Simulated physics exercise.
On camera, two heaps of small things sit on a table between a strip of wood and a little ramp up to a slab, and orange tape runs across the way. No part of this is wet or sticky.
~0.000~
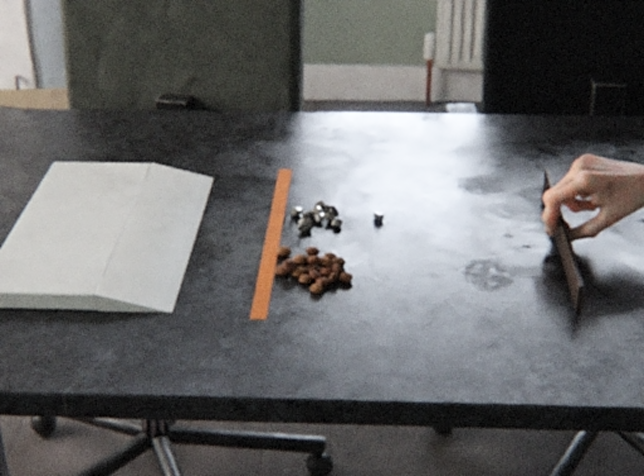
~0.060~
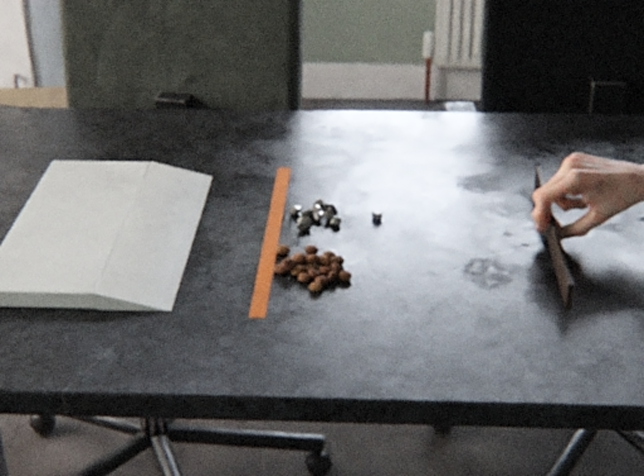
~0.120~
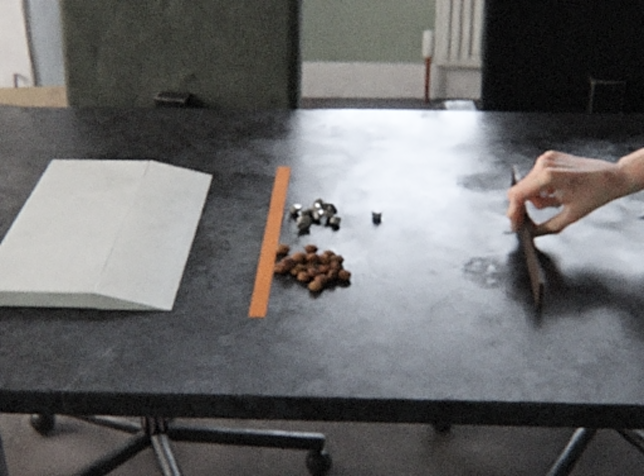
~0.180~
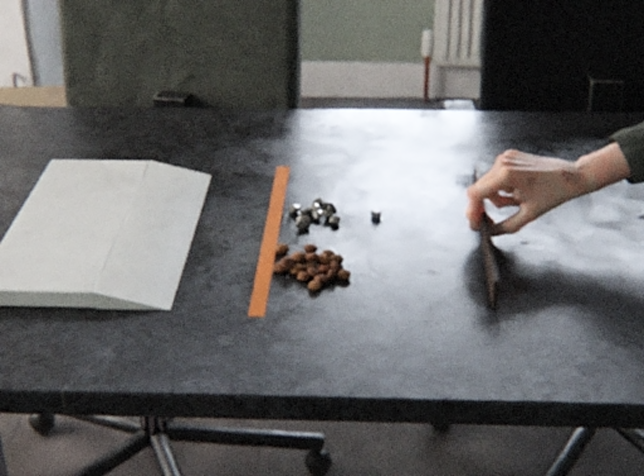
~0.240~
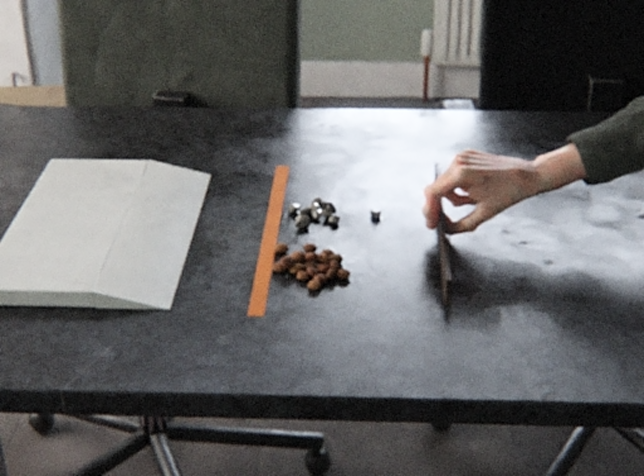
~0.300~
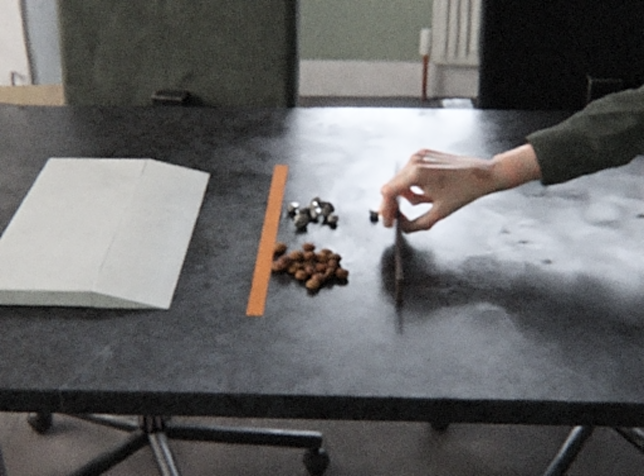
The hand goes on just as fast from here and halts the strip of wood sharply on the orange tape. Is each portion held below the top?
The near portion: Yes, it stays below; the far portion: Yes, it stays below.
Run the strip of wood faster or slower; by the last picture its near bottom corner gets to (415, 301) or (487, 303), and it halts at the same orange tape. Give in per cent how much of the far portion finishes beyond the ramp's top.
That works out to 0 percent the first time and 0 percent the second time.
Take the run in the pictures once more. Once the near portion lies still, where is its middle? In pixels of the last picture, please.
Around (178, 260).
After 0.41 s, strip of wood still moving, near (319, 213); near portion all short of the ramp; far portion all short of the ramp.
After 0.54 s, strip of wood stopped at the orange tape; near portion all short of the ramp; far portion all short of the ramp.
After 0.82 s, strip of wood stopped at the orange tape; near portion about half on the ramp, about half short of the ramp; far portion about a quarter on the ramp, most short of the ramp.
At rest (1.1 s), strip of wood stopped at the orange tape; near portion none past the top, about half on the ramp, about half short of the ramp; far portion none past the top, about a quarter on the ramp, most short of the ramp.
